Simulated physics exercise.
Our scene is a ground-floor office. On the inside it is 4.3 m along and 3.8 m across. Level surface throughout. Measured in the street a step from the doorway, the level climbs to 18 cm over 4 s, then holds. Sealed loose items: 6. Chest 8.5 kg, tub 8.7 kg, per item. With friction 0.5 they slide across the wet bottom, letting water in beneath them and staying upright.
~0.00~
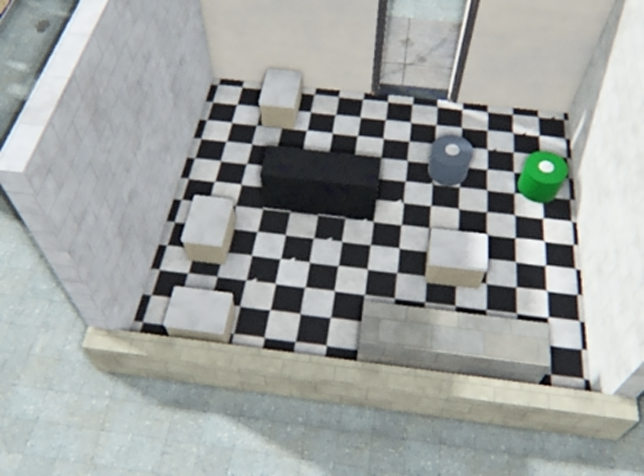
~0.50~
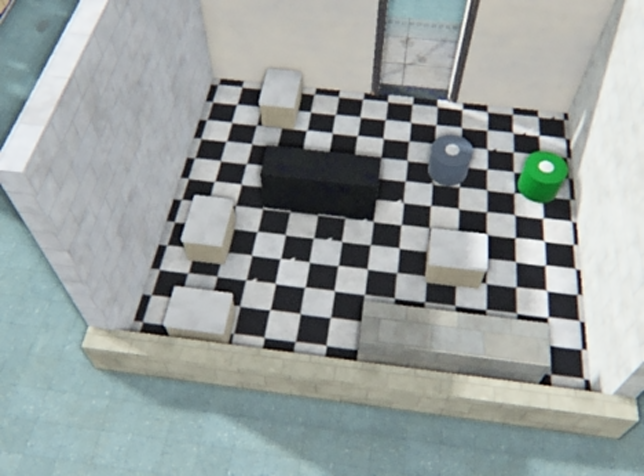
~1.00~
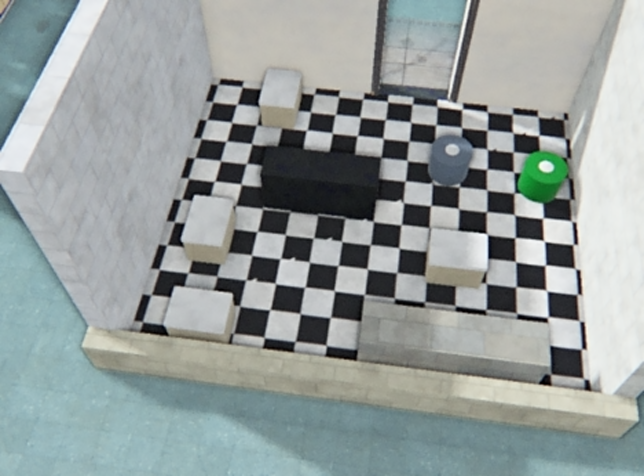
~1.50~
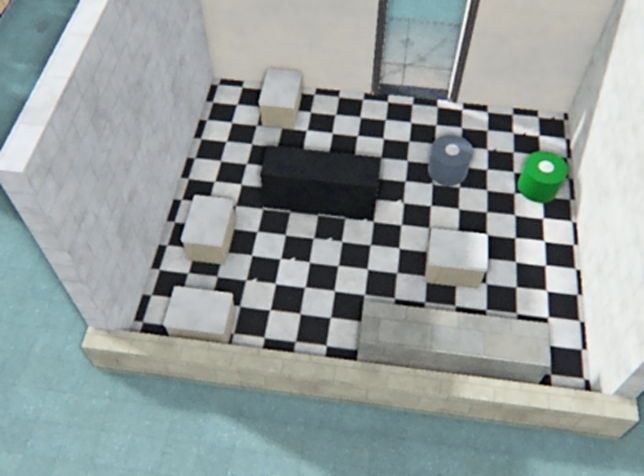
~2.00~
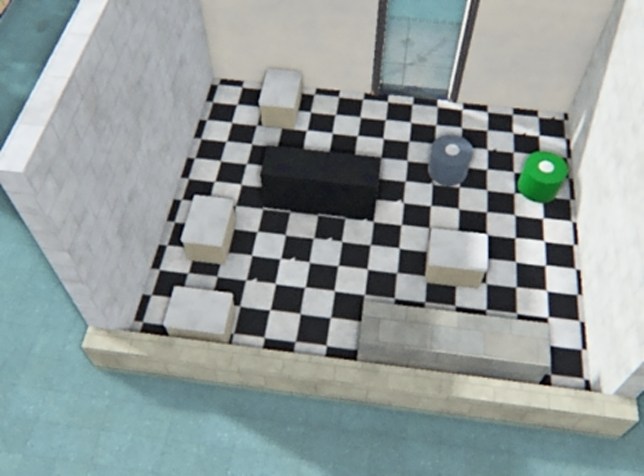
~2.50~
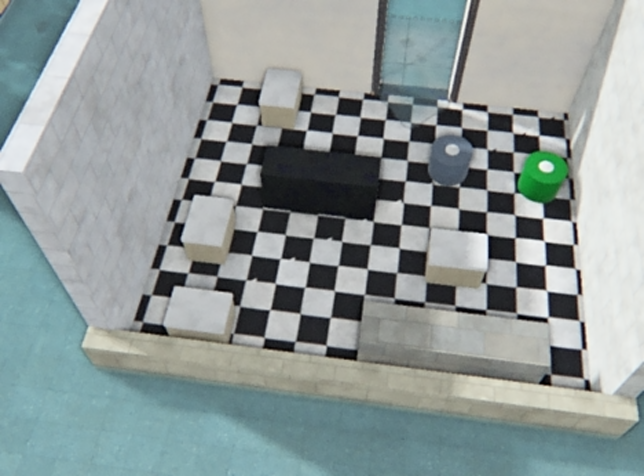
Water spreads over the paving outside a room with a checkered floor, turning the ground blue-green, and then a thin patch appears just inside the doorway at the back, while the green tub, pale blocks and dark block stay still.
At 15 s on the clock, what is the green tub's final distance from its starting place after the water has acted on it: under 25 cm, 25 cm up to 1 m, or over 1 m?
I'd say it gets moved somewhat.
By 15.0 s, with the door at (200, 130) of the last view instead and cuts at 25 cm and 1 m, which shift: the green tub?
Note: Green tub displaced a long way.
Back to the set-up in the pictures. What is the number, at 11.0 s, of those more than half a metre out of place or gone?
Answer: 2.
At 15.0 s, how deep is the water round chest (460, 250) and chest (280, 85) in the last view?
10 and 7 cm.
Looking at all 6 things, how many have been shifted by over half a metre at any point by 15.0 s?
5.
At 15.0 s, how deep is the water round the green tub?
Depth: About 5 cm.
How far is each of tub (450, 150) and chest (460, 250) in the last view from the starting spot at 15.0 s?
The first is 250 cm from its start, the second 80 cm.
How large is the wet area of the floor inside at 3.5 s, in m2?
Roughly 2.0 m2 of it is wet.
After 3.5 s the green tub is near (546, 167), 0.0 m from its start, aground; 0 afloat.
After 6.8 s the green tub is near (546, 167), 0.0 m from its start, aground; 0 afloat.
After 11.0 s the green tub is near (546, 167), 0.0 m from its start, aground; 5 afloat.
After 15.0 s the green tub is near (538, 138), 0.4 m from its start, aground; 5 afloat.
